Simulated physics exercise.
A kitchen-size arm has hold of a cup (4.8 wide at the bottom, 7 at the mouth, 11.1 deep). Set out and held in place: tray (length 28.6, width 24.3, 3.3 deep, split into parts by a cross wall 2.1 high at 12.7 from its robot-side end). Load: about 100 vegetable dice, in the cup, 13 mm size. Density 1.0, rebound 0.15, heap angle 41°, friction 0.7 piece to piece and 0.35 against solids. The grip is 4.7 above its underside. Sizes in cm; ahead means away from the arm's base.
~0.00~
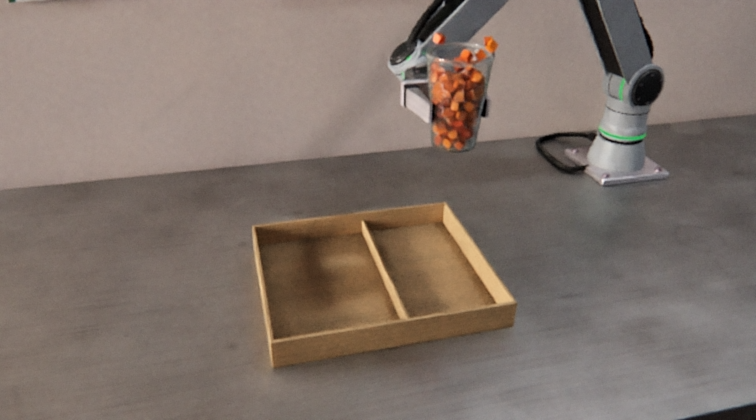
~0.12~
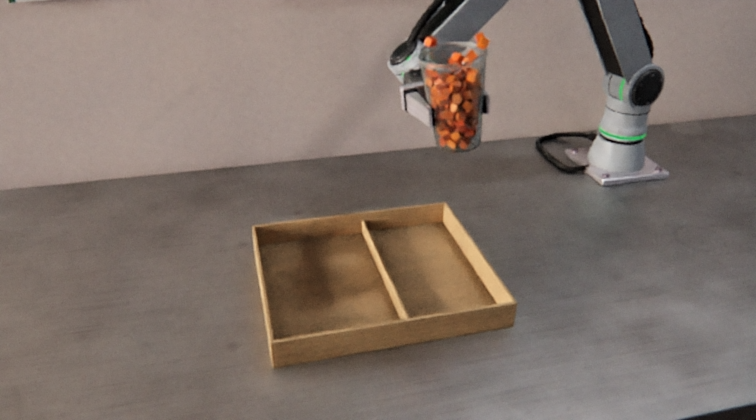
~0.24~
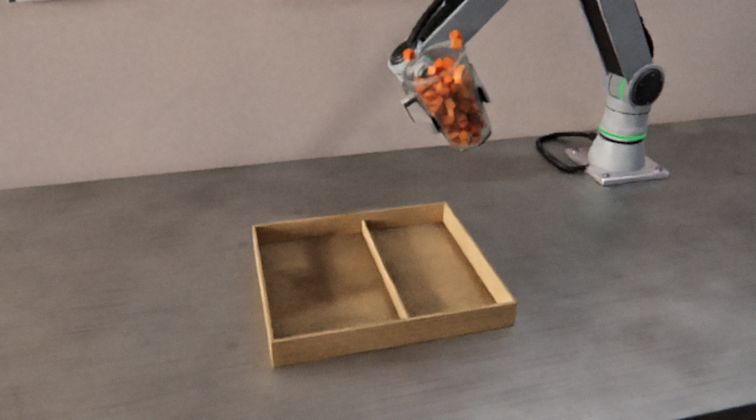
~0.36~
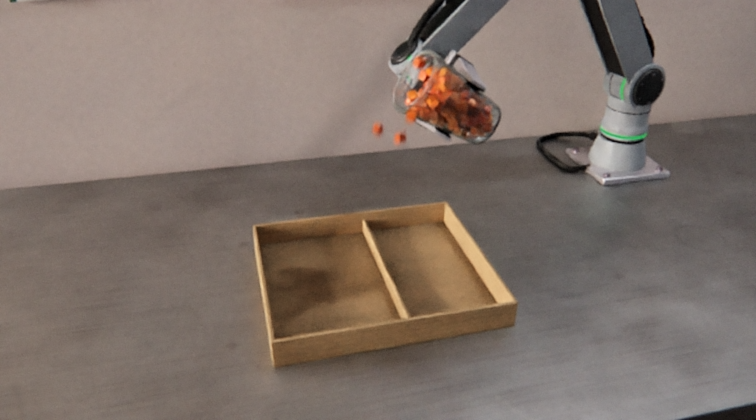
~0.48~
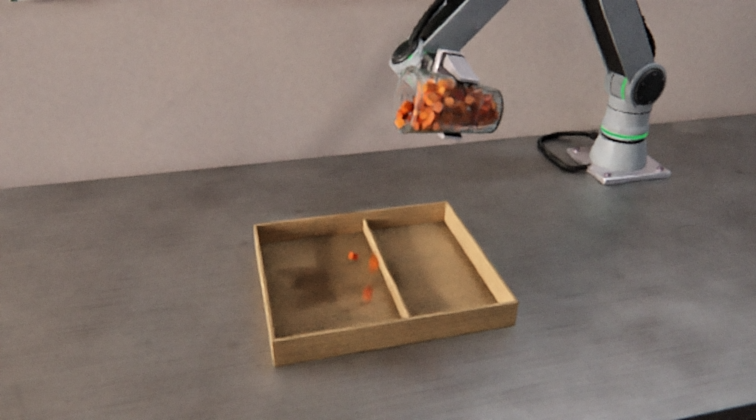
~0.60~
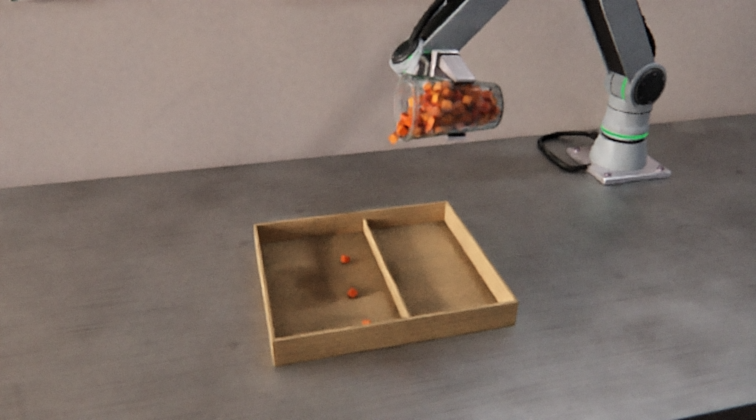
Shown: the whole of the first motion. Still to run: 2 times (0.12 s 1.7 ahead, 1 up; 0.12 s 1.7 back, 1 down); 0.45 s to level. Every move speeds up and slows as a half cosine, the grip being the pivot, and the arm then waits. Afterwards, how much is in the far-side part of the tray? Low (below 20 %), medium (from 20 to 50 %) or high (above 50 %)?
A medium share, from 20 to 50 %, ends in the far-side part of the tray.
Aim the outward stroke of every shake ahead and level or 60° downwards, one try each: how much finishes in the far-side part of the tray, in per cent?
Some 30 and 10 per cent.
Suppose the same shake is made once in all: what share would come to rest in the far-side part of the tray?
In that case some 20 per cent.
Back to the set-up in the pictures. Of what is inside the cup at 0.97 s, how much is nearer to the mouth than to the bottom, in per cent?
Some 65 per cent.
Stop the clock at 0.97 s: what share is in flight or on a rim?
About 2 per cent.
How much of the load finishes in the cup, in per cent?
Roughly 65 per cent.
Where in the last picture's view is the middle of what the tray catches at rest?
At about (350, 278).
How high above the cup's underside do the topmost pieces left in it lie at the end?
About 9.0 cm.
By 0.97 s, tilted 86° forward, highest piece 26 above the table; 88 in the cup, 13 in the far-side part, 2 in flight or on a rim.
By 1.34 s, tilted 31° forward, highest piece 28 above the table; 65 in the cup, 35 in the far-side part, 2 in the robot-side part, 1 in flight or on a rim.
By 1.73 s, level, highest piece 28 above the table; 65 in the cup, 36 in the far-side part, 2 in the robot-side part.
By 2.78 s, level, highest piece 28 above the table; 65 in the cup, 36 in the far-side part, 2 in the robot-side part.
Final count, 65 in the cup, 36 in the far-side part, 2 in the robot-side part. That is 35 % in the far-side part of the tray.
